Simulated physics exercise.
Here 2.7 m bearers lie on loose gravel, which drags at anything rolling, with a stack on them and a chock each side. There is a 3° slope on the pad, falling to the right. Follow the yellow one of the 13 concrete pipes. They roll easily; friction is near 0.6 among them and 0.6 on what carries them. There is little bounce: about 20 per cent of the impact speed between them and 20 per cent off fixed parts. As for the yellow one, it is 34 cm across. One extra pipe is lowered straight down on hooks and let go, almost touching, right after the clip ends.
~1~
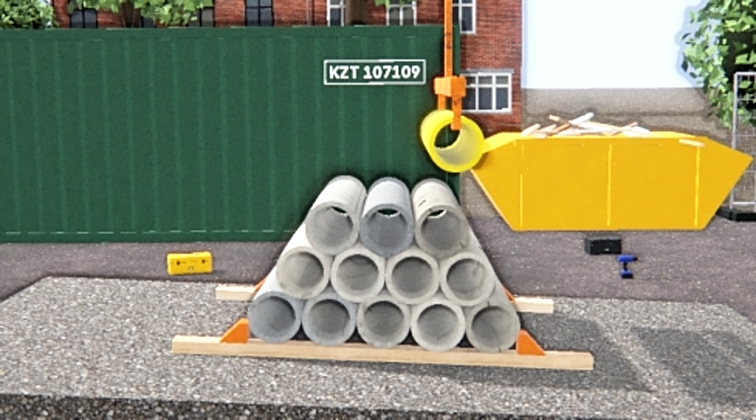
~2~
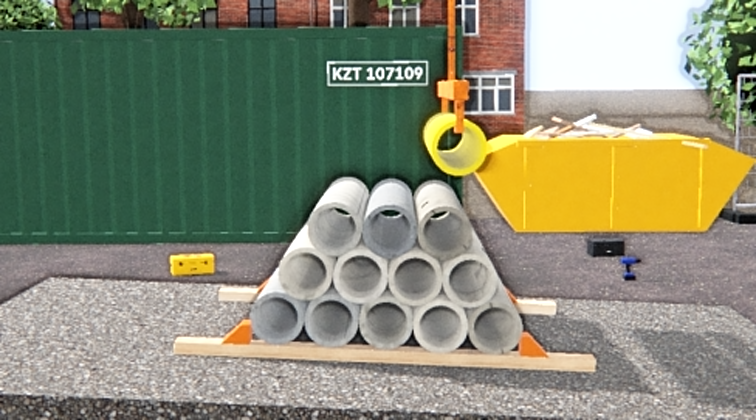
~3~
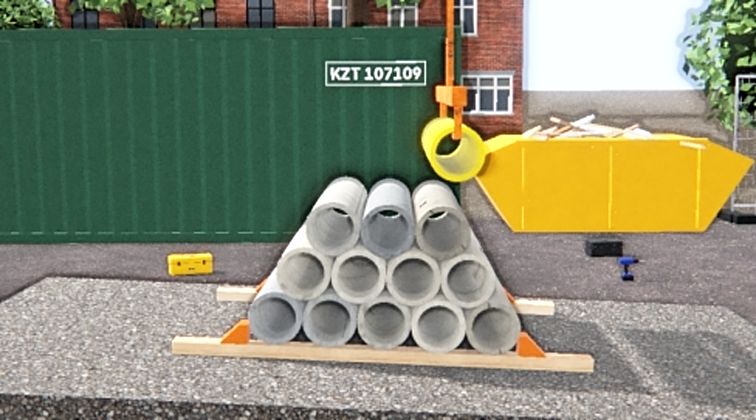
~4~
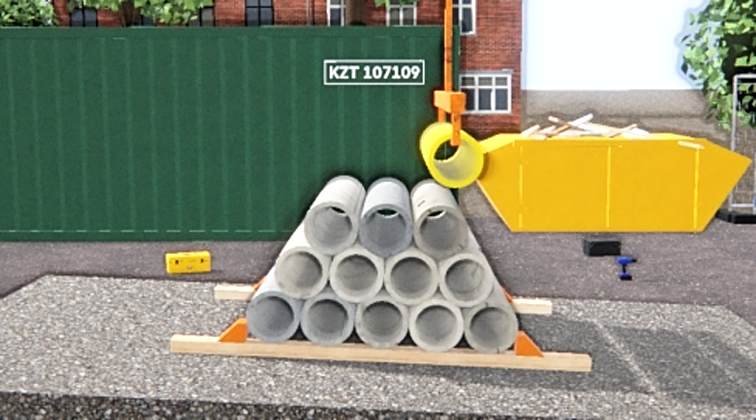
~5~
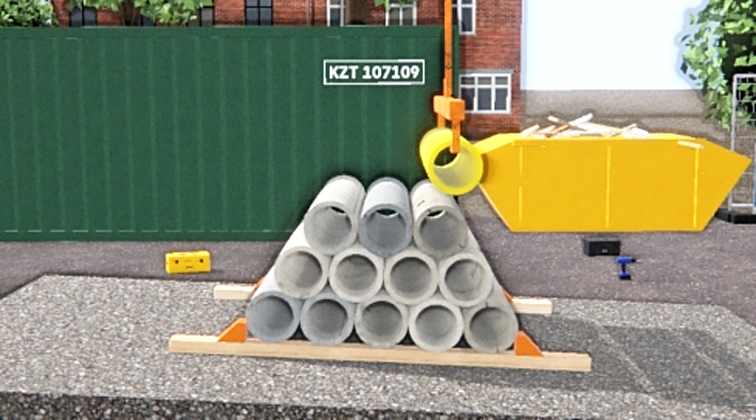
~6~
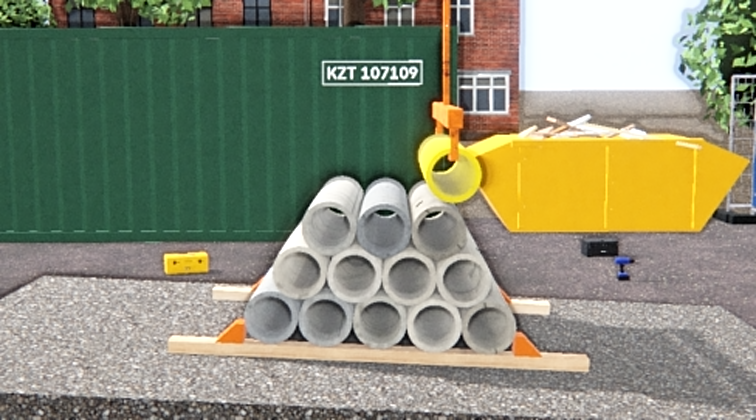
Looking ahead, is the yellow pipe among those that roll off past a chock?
It breaks out.
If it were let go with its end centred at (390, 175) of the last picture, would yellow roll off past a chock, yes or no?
Then yellow would not do so.
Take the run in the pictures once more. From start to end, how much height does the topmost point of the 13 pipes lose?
About 50 cm.
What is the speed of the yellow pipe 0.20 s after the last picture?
Estimate: Some 0.3 m/s.
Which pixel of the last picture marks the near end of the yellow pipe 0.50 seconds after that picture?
That would be about (480, 196) in pixels.
Then, 0.20 s after the last picture, yellow is up on others, 40 cm inside the right chock, rolling right; 0 off the stack.
Then, 0.50 s after the last picture, yellow is up on others, 25 cm inside the right chock, rolling right; 0 off the stack.
Then, 0.70 s after the last picture, yellow is up on others, 10 cm inside the right chock, rolling right; 0 off the stack.
Then, 1.00 s after the last picture, yellow is beyond the right chock, rolling right; 1 off the stack.
At rest (1.70 s after the last picture), yellow is beyond the right chock; 1 off the stack.
